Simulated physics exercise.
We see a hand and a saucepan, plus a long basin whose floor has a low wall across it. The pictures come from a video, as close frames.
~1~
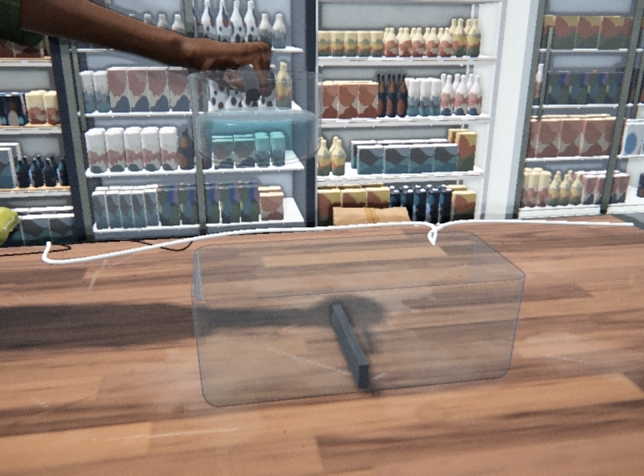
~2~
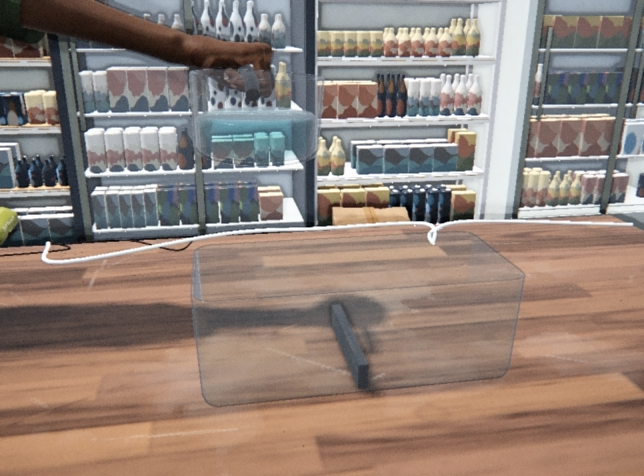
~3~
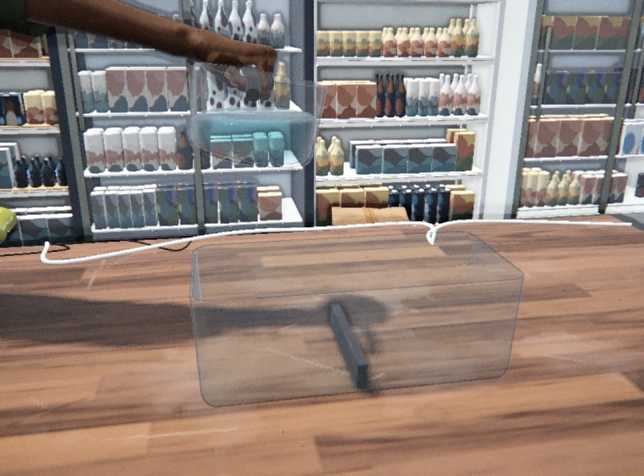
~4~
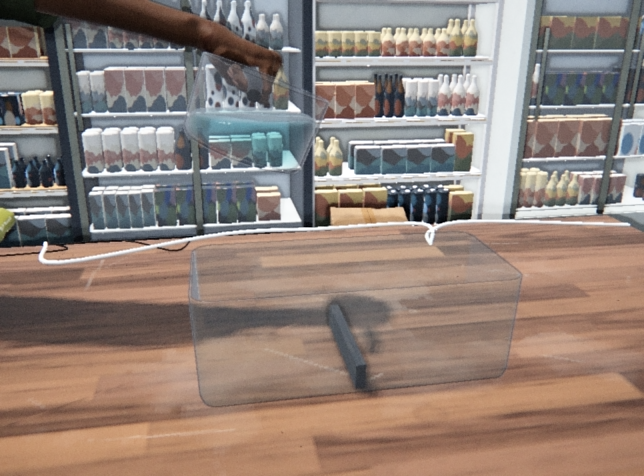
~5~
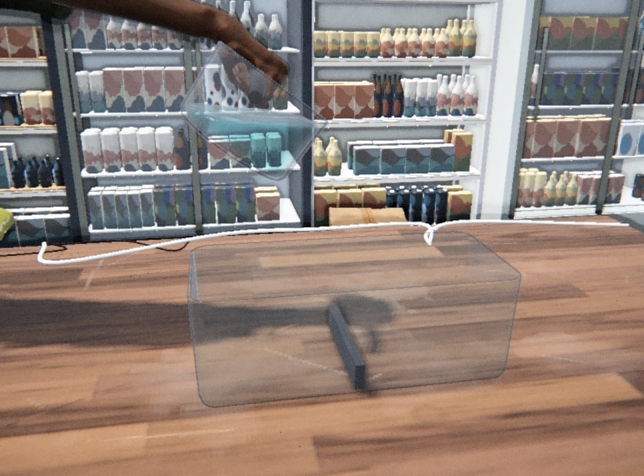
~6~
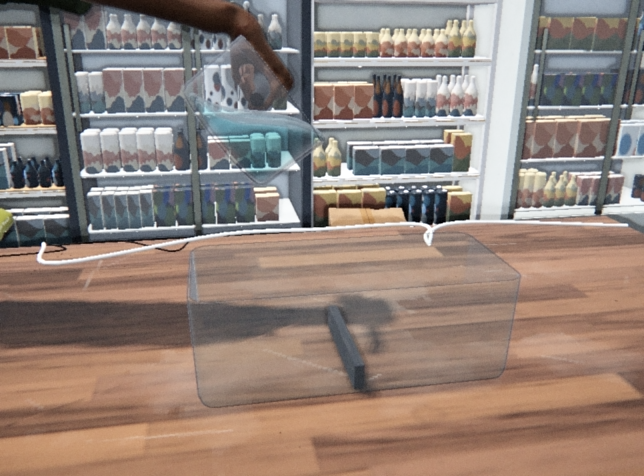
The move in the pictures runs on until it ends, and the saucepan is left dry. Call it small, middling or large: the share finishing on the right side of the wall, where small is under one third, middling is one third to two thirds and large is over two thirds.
Middling.
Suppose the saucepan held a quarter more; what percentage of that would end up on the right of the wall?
Roughly 55 in a hundred.
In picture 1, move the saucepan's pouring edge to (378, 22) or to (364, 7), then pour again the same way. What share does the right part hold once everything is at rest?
First try 80 %, second try 80 %.
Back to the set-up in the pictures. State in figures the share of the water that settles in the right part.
Share approx. 45 %.
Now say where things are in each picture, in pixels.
In the first picture, it leans 0°; its right rim is at (321, 77); the water meets the walls at (196, 116) and (317, 115); the long basin's rim runs from (194, 273) to (497, 254); the wall's top is at (349, 333).
In the second picture, it leans 3°; its right rim is at (322, 80); the water meets the walls at (196, 116) and (316, 115).
In the third picture, it leans 10°; its right rim is at (324, 89); the water meets the walls at (193, 116) and (316, 116).
In the fourth picture, it leans 21°; its right rim is at (326, 103); the water meets the walls at (189, 113) and (316, 117).
In the fifth picture, it leans 36°; its right rim is at (325, 122); the water meets the walls at (185, 106) and (318, 121).
In the sixth picture, it leans 53°; its right rim is at (319, 142); the water meets the walls at (190, 96) and (314, 125); 1 per cent is over the edge.
A moment on, the saucepan is tipped right over and 15 per cent is still to pour, 10 is left of the wall and 21 right of it.
Next, the saucepan is tipped right over and 1 per cent is still to pour, 48 is left of the wall and 45 right of it.
Then the saucepan is tipped right over and 0 per cent is still to pour, 53 is left of the wall and 44 right of it.
Later the saucepan is tipped right over and 0 per cent is still to pour, 53 is left of the wall and 45 right of it.
Finally, 53 per cent lies left of the wall, 45 right of it and 2 outside.
